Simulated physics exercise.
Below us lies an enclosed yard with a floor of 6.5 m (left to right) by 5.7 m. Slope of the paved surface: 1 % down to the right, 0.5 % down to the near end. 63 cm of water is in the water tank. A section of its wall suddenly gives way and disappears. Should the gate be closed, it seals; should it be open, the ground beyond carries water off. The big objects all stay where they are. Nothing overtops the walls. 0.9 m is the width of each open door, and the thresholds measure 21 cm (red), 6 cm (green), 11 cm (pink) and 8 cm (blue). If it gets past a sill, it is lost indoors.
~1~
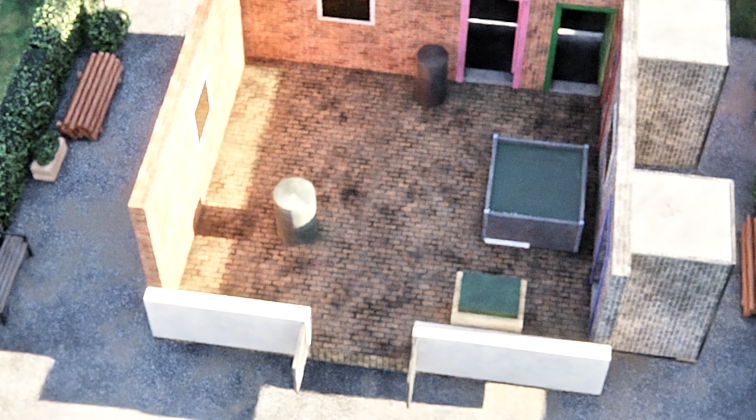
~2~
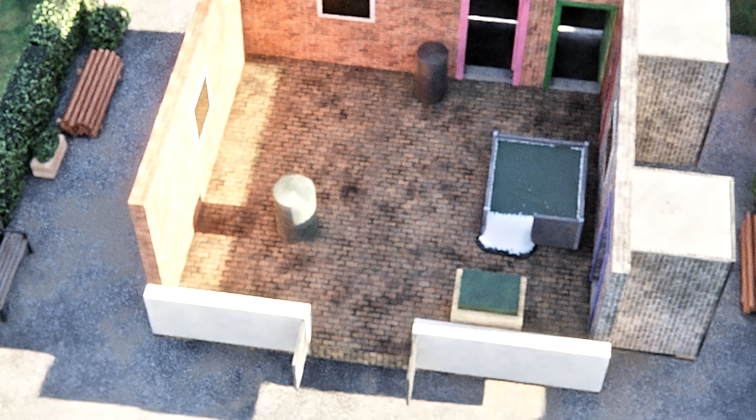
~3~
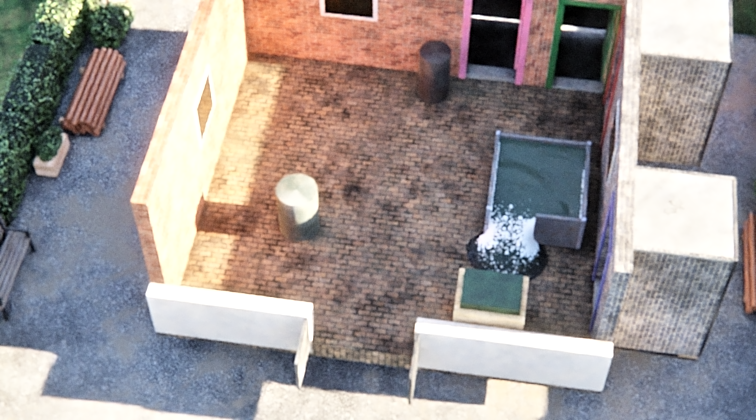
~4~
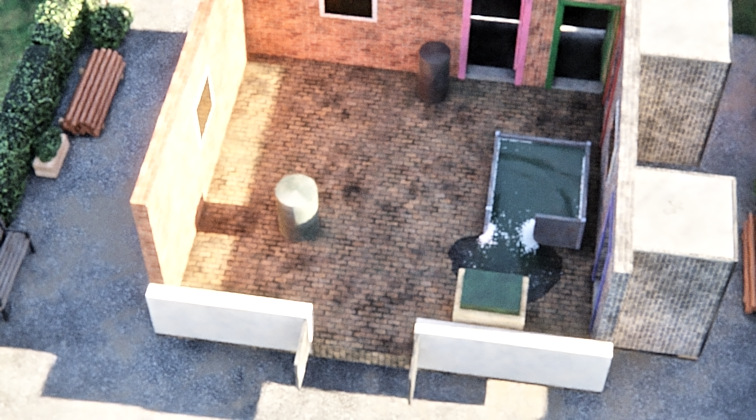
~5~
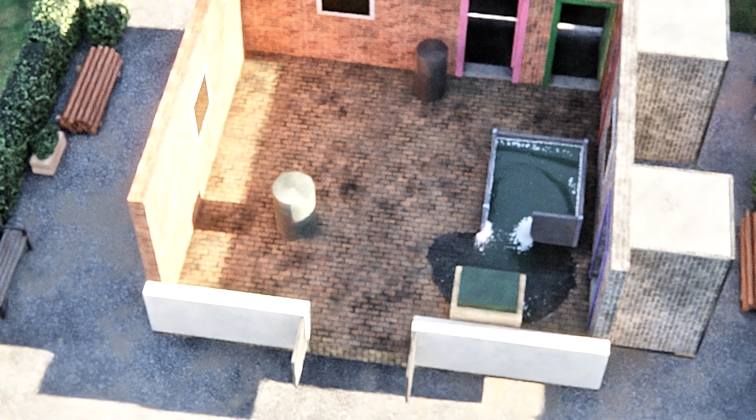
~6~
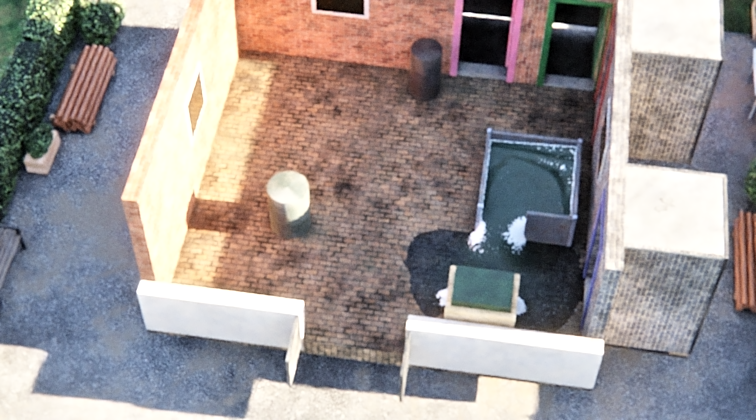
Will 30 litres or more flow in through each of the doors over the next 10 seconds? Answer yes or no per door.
Red door: No, green door: No, pink door: No, blue door: Yes.
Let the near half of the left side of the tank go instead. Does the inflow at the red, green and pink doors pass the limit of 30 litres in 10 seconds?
Compared with the limit, red is lower, green is lower and pink is lower.
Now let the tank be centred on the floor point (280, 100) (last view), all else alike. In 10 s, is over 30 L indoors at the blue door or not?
So then, blue stays inside.
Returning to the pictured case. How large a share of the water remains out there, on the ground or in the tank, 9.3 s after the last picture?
Some 72 in a hundred.
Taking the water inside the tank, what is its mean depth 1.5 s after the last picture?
Average depth: About 32 cm.
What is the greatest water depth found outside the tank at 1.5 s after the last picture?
About 26 cm.
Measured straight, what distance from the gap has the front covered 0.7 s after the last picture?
That's near 3.2 m in a straight line.
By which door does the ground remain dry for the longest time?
I'd say the pink one.
Then, 0.7 s after the last picture water covers 15 % of the floor and is deepest (36 cm) near (481, 292); red door not reached, green door not reached, pink door not reached, blue door 6 cm at the sill, 0 L in.
Then, 1.5 s after the last picture water covers 25 % of the floor and is deepest (26 cm) near (580, 365); red door not reached, green door not reached, pink door not reached, blue door 11 cm at the sill, 23 L in.
Then, 2.8 s after the last picture water covers 40 % of the floor and is deepest (20 cm) near (480, 302); red door not reached, green door not reached, pink door not reached, blue door 16 cm at the sill, 81 L in.
Then, 5.3 s after the last picture water covers 55 % of the floor and is deepest (14 cm) near (583, 306); red door 2 cm at the sill, 0 L in, green door 3 cm at the sill, 0 L in, pink door not reached, blue door 12 cm at the sill, 156 L in.
Then, 9.3 s after the last picture water covers 85 % of the floor and is deepest (8 cm) near (580, 365); red door 3 cm at the sill, 0 L in, green door 4 cm at the sill, 0 L in, pink door 1 cm at the sill, 0 L in, blue door 8 cm at the sill, 178 L in.
